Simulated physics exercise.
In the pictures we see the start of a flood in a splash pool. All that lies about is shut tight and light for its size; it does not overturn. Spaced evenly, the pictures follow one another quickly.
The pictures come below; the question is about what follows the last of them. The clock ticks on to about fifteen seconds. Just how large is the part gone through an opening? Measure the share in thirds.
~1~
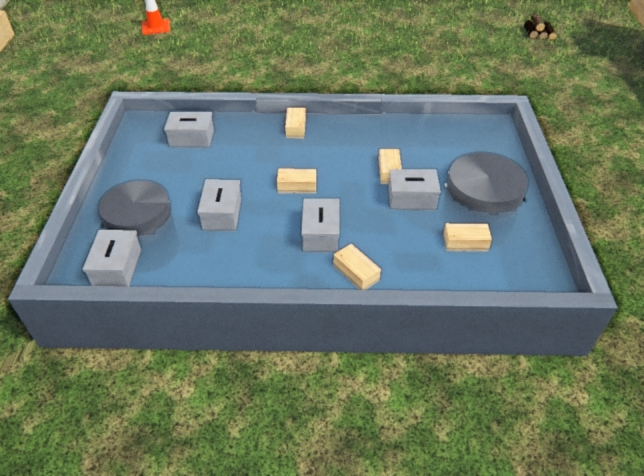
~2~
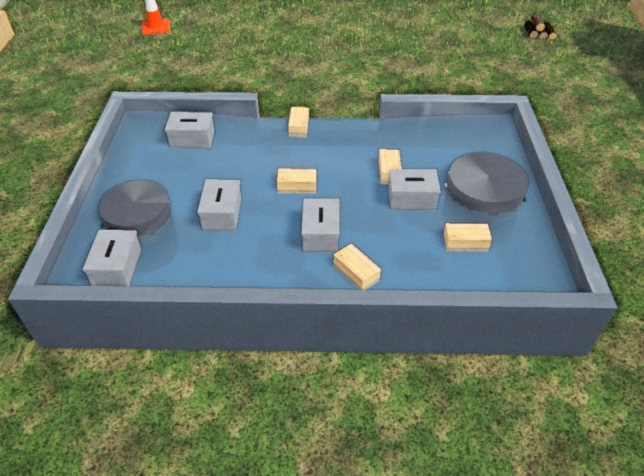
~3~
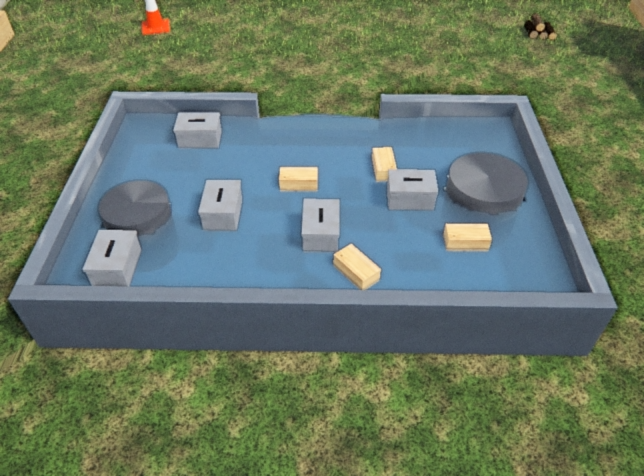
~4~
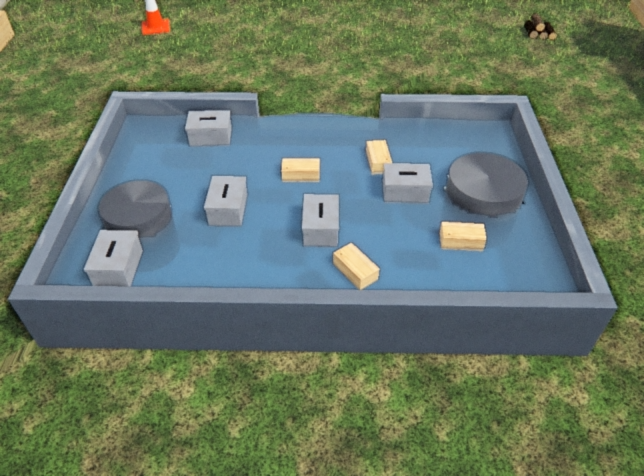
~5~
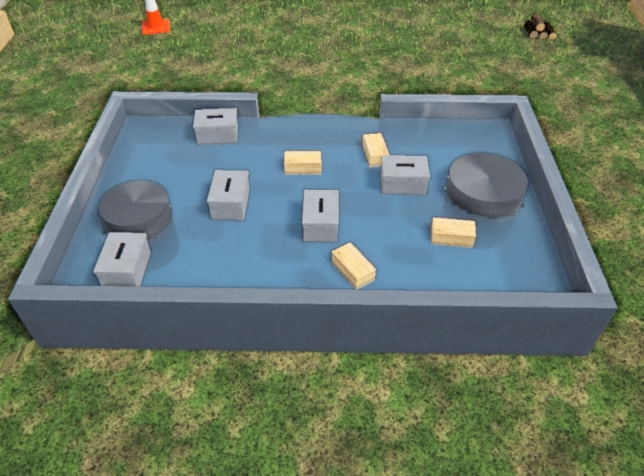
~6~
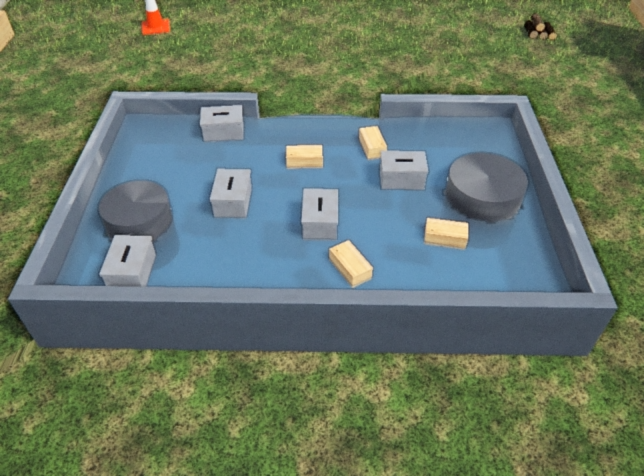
In thirds: Two or more.
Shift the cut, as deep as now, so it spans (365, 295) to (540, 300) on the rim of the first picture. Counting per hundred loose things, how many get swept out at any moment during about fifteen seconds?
I'd put it at 60 %.
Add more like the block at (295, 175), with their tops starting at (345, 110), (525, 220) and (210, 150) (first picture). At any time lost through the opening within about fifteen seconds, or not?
The three, in sequence: Departs, remains behind and departs.
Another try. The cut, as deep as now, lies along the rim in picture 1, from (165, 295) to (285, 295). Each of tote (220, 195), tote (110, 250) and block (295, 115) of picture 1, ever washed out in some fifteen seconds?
One after the other: Carried outside, yes, still in.
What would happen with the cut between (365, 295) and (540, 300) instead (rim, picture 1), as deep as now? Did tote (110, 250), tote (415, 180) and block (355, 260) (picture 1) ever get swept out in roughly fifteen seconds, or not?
In that order: Kept in, through, washed out.
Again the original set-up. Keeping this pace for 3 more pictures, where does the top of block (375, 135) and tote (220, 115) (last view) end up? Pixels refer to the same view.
(351, 117) and (259, 111), about.
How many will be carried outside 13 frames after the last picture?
That makes 5.
A moment on, 1 of 10 are out; 9 afloat.
Next, 5 of 10 are out; 5 afloat.
Later, 6 of 10 are out; 4 afloat.
In the end, 7 of 10 are out; 3 afloat.
